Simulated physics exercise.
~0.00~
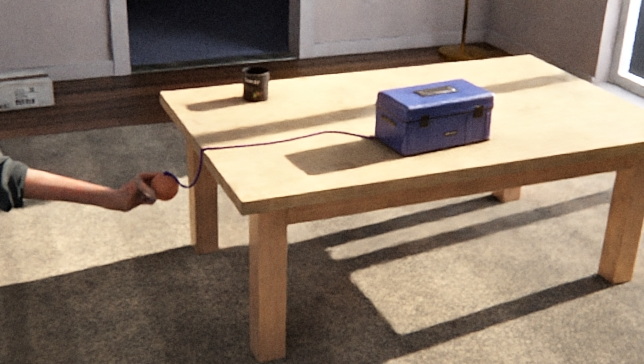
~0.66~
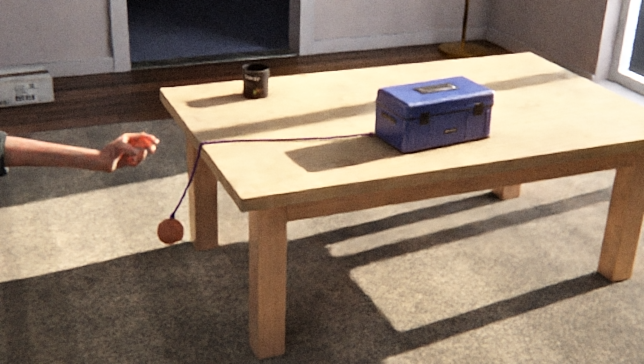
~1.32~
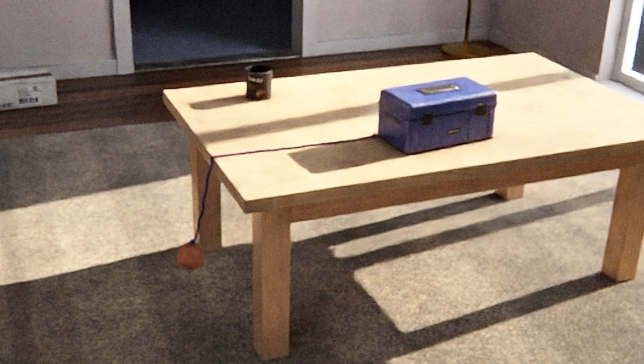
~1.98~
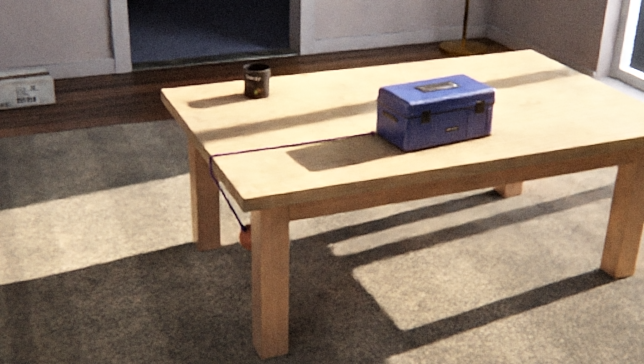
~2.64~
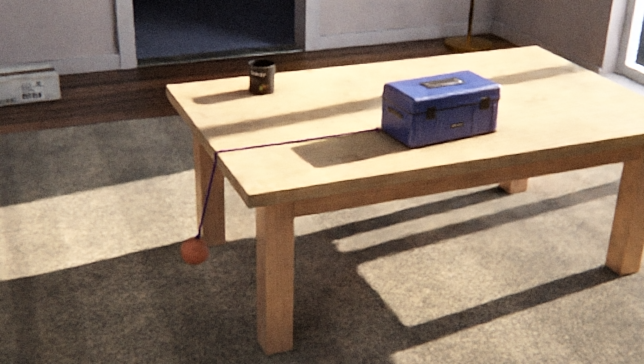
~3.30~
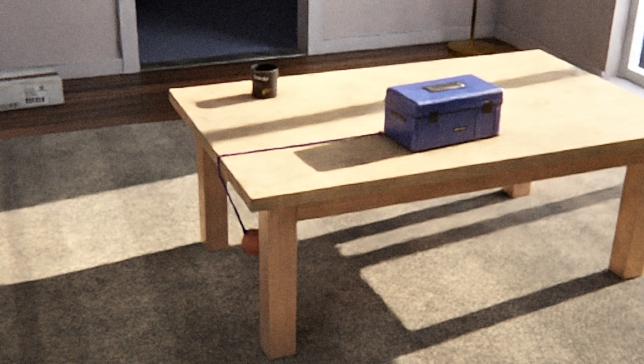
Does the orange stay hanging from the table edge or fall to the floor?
The orange stays hanging on its string and swings from the table edge, while the black cup stays on top.
